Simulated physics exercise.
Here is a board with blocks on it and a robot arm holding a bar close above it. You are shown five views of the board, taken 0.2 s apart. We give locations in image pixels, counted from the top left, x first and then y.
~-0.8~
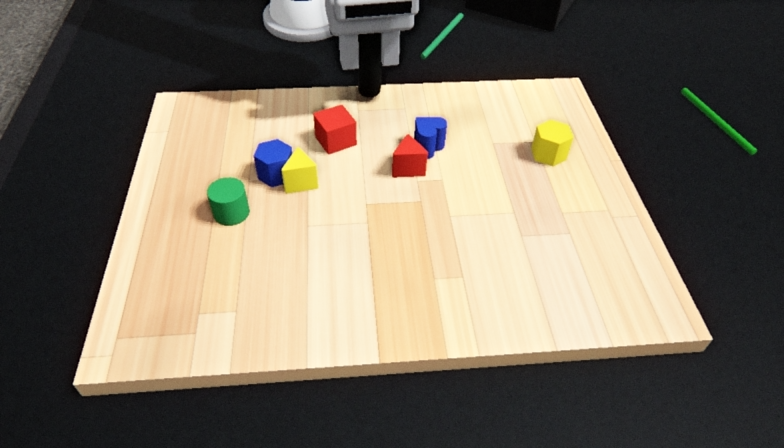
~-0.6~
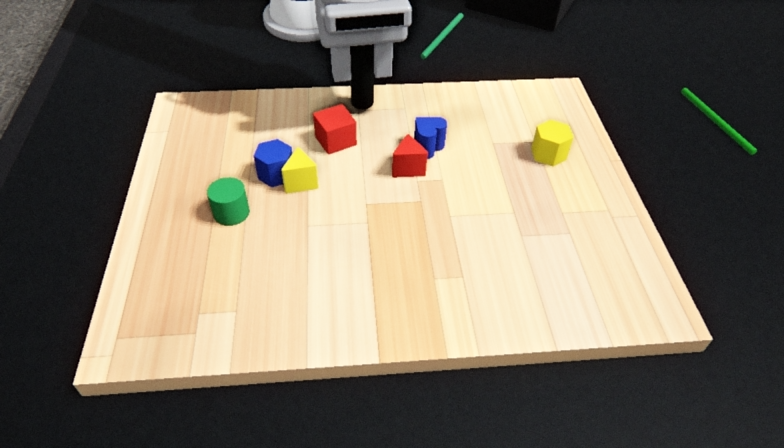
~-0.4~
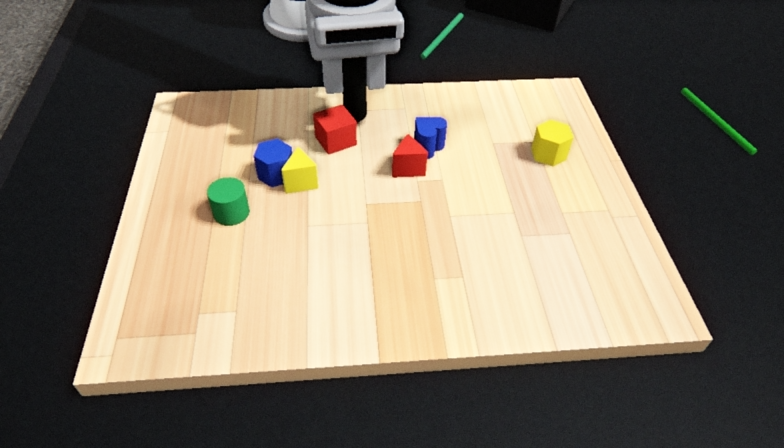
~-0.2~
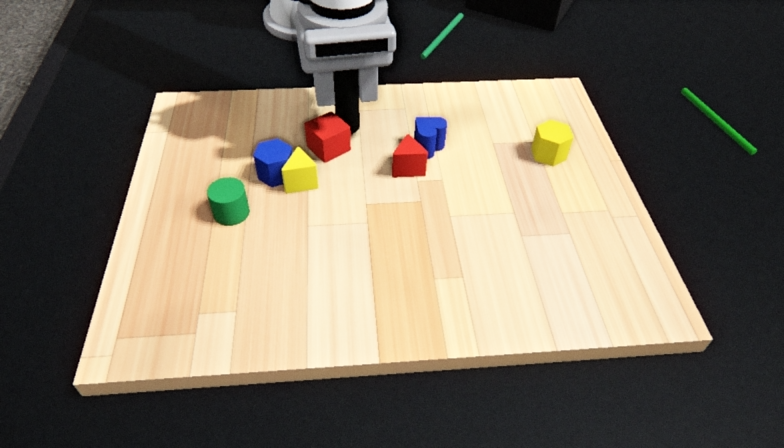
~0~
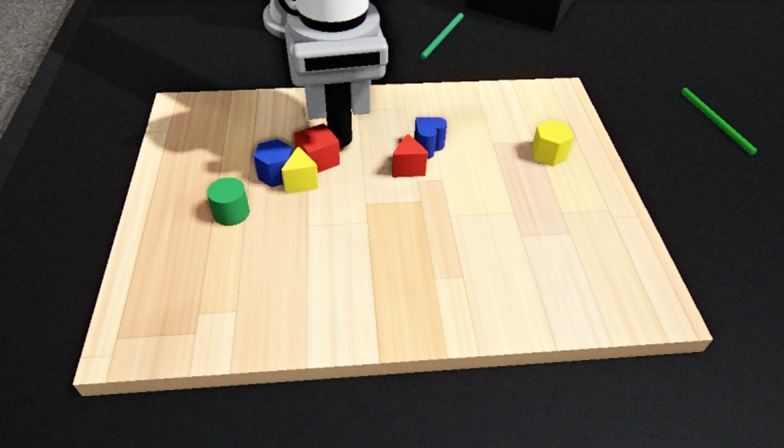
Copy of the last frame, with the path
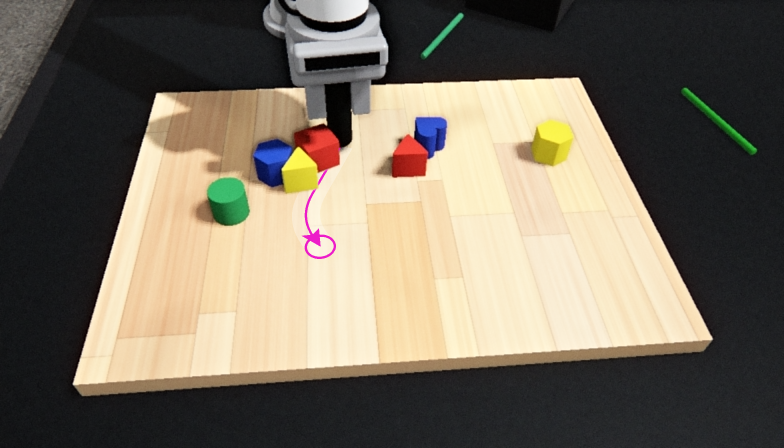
A robot arm with a black bar pointing down works at the far edge of a pale wooden board on a black surface, seen from above by a still camera. A green cylinder, blue hexagon, yellow triangle and red cube sit left of centre, with a red triangle and blue block near the middle and a yellow hexagon at right. The bar moves nearer and leftward, then pushes the cube toward the yellow triangle.
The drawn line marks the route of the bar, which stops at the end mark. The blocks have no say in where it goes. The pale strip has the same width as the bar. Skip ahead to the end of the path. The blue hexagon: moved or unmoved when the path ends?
The block you're asking about gets moved.
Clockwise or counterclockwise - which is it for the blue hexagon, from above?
Clockwise from above.
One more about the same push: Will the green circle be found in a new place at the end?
No, I don't think so.
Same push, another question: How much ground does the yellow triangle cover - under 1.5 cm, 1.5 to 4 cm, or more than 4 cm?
Displacement: Past 4 cm.
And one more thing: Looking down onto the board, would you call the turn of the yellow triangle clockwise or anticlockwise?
Against the clock.
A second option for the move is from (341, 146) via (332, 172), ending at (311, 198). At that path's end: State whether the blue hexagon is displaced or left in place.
Put simply, it goes somewhere else.
The drawn path runs from (341, 146) via (323, 176) and (306, 210), ending at (320, 247).
What follows on the original path. One third of the way, bar (322, 171); blue hexagon (252, 157), turned 35° clockwise; yellow triangle (271, 184), turned 45° anticlockwise; red square piece (289, 162), turned 25° clockwise.
Two thirds of the way, bar (306, 206); blue hexagon (244, 157), turned 55° clockwise; yellow triangle (265, 190), turned 40° anticlockwise; red square piece (276, 170), turned 40° clockwise.
At the end, bar (320, 242); green circle not moved; blue hexagon (244, 157), turned 55° clockwise; yellow triangle (265, 190), turned 40° anticlockwise; red square piece (276, 170), turned 40° clockwise.
